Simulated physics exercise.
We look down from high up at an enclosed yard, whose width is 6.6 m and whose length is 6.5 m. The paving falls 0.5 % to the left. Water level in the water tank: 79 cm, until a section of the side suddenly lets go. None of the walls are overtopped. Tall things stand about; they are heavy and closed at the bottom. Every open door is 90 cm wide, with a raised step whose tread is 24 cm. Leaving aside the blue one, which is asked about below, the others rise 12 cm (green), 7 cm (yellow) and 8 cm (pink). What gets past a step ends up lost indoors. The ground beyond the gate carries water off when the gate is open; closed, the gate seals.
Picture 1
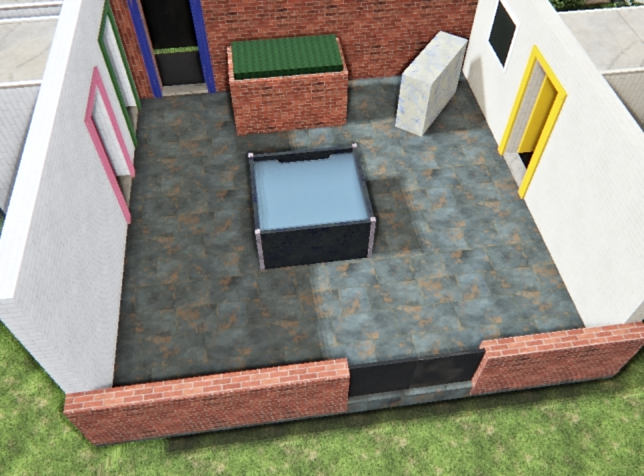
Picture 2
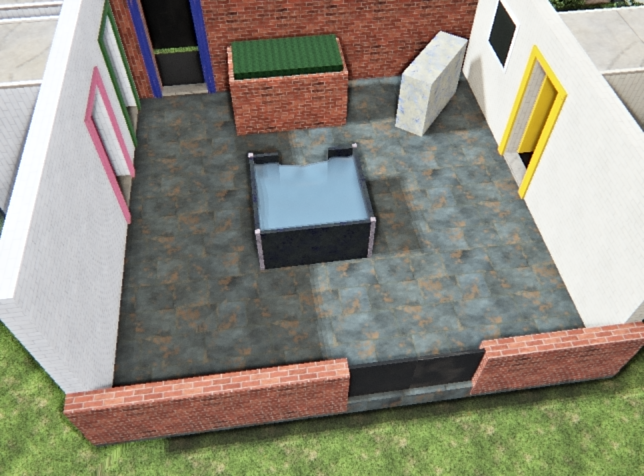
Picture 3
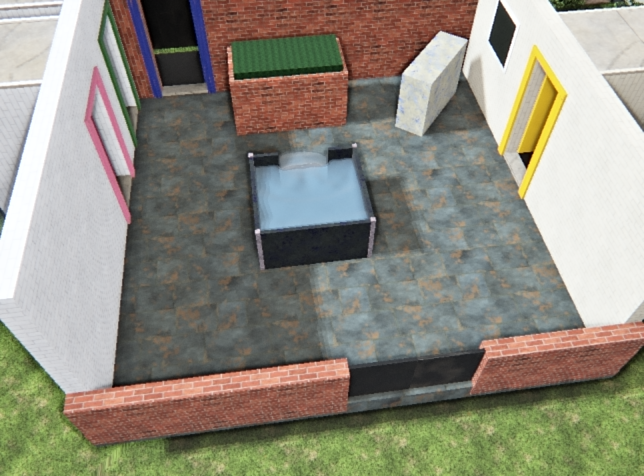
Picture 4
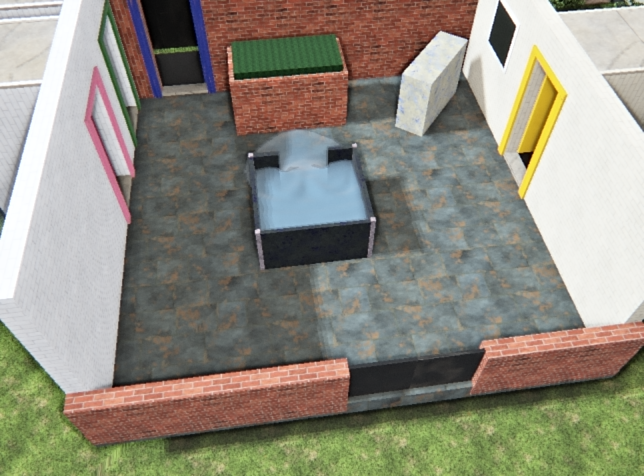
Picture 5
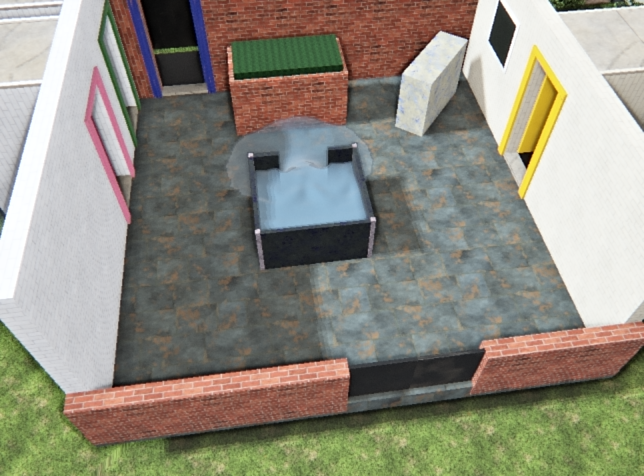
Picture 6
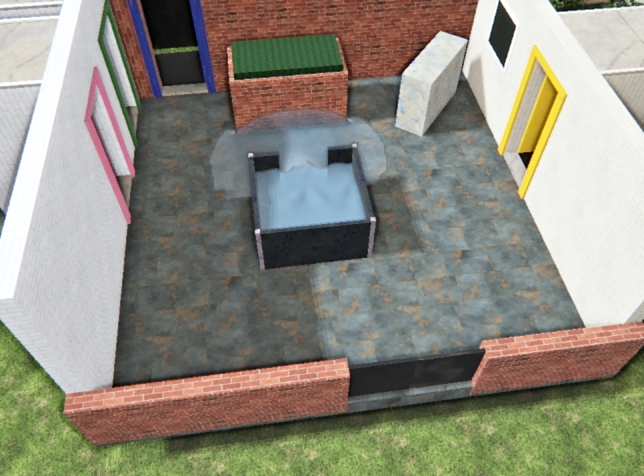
A dark-sided tank of pale blue water stands in the middle of a walled, slate-paved yard, seen from high above. Behind it sits a brick block with a green top, with a pale leaning slab to its right, pink, green, blue and yellow surrounds along the walls, and a low brick wall in front. A gap opens in the tank's far side, and water pours through, spreading outward in a thin, rounded sheet while the view stays still.
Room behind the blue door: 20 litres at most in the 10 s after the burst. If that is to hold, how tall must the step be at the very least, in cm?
Close to 5.5 cm is just enough.
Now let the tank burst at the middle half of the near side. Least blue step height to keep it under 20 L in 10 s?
The answer is some 6.5 cm.
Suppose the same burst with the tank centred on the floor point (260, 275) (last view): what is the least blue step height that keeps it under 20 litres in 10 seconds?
Near 19 cm.
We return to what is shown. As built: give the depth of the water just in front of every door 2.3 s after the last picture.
Door by door in centimetres - green 14, blue 7, yellow 11, pink 13.
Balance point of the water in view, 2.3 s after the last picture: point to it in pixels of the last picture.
Around (302, 170).
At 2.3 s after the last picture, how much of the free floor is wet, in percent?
I'd estimate about 45 percent.
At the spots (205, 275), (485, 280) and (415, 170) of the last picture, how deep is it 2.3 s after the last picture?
Roughly 0, 0 and 3 centimetres.
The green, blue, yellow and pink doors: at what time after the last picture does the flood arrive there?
Green 0.7 s, blue 1.8 s, yellow 1.6 s, pink 1.2 s.
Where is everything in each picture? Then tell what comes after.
In the first frame, still water, 79 cm deep, in the water tank at (309, 190); the blue door at (176, 50) is dry.
In the second frame, the front is at a hidden place, 0.4 m from the gap on the far side; 0.2 m2 of floor is wet, 79 cm left at the back.
In the third frame, the front is at a hidden place, 0.9 m from the gap on the far side; 0.8 m2 of floor is wet, 77 cm left at the back.
In the fourth frame, water pours out on the far side and has run 1.5 m, to (292, 131); about 7 cm deep outside, 70 cm at the back.
In the fifth frame, water pours out on the far side and has run 1.6 m, to (340, 127); about 6 cm deep outside, 67 cm at the back.
In the sixth frame, water pours out on the far side and has run 1.8 m, to (357, 121); about 5 cm deep outside, 66 cm at the back; 1.5 m in a straight line remain to the blue door at (176, 50).
Then, 0.7 s after the last picture water covers 20 % of the floor, deepest (42 cm) near (292, 133); it has not reached the blue door.
Then, 2.3 s after the last picture water covers 45 % of the floor, deepest (27 cm) near (292, 133); 7 cm at the blue door, 0 litres in over its 6 cm step.
Then, 9.3 s after the last picture water covers 95 % of the floor, deepest (10 cm) near (302, 268); 6 cm at the blue door, 17 litres in over its 6 cm step.
At the blue door as built, the water peaked near 8 cm, 3.7 s after the last picture.
With a step of 5 cm, 29 litres would have come in within the 10 s; with 7 cm, 10 litres. So under 20 litres takes about 5.5 cm.
